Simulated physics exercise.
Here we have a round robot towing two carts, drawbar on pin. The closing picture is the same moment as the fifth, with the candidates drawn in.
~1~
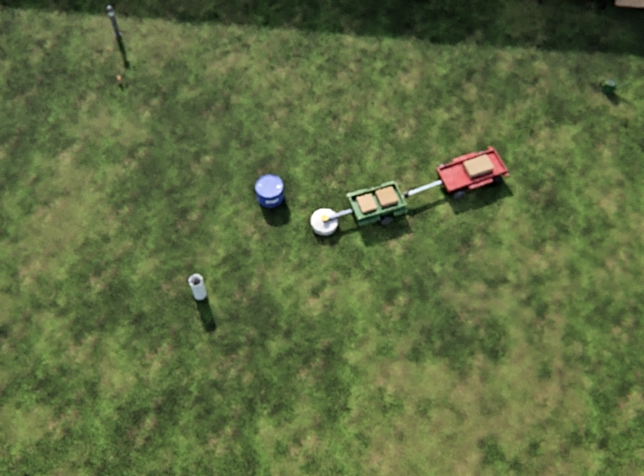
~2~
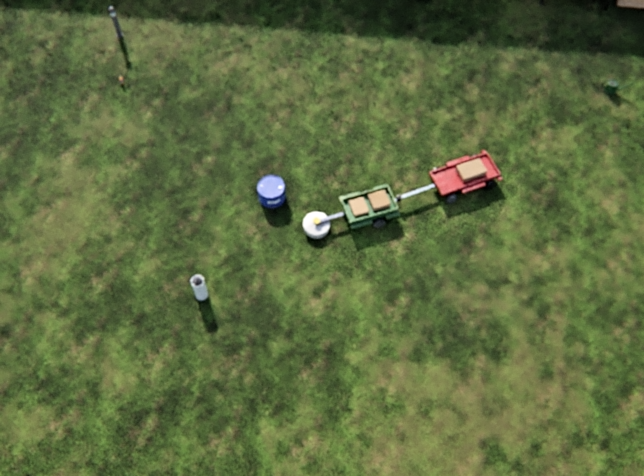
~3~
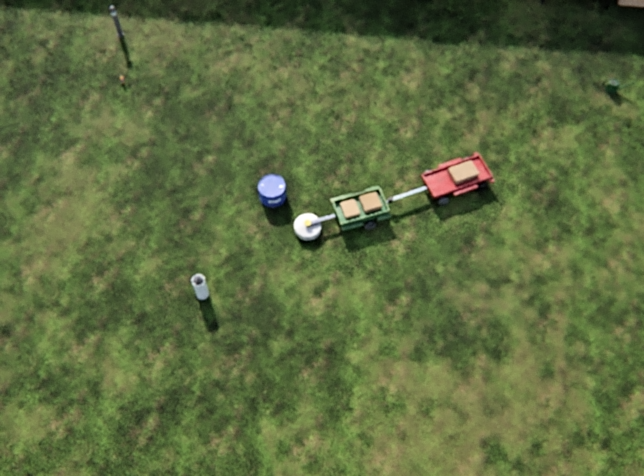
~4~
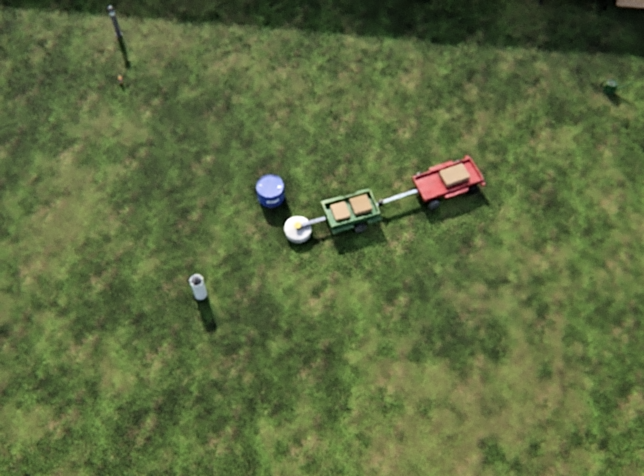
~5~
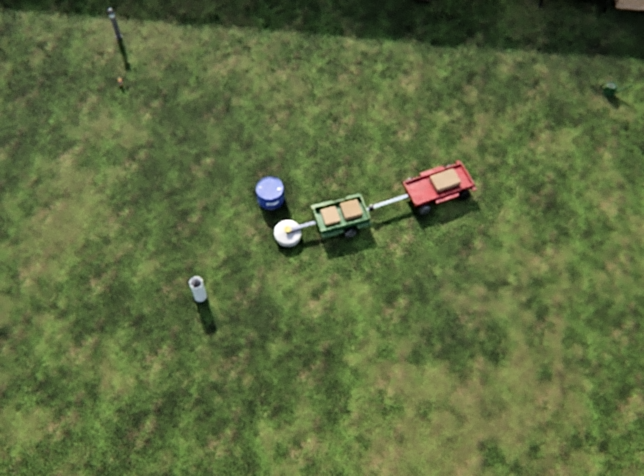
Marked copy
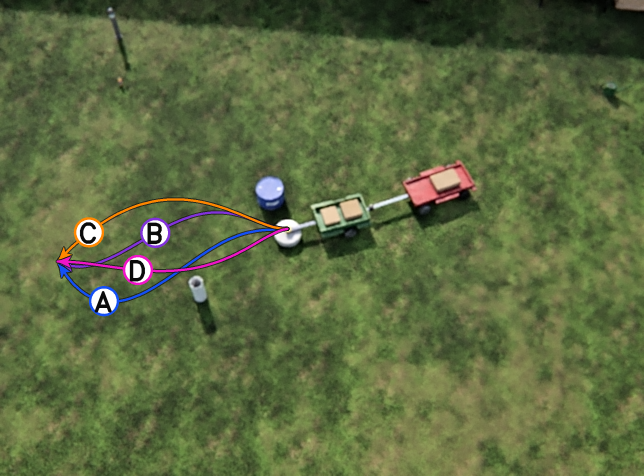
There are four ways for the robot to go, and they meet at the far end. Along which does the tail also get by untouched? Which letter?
Only D clears them all.
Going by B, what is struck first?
First the blue tub.
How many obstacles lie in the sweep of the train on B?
One.
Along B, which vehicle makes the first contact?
The green cart touches first.
On the marked copy, A from (287, 229) via (168, 278) to (59, 264); B from (287, 229) via (173, 223) to (60, 263); C from (287, 229) via (167, 200) to (59, 260); D from (287, 229) via (174, 271) to (58, 262).
Taking D. A third of the way, robot (214, 267), last cart (366, 207).
Two thirds of the way, robot (129, 272), last cart (292, 234).
When it is over, robot (60, 265), last cart (225, 252); nothing has been touched.
As for the rest, A meets the white post; B meets the blue tub; C meets the blue tub.
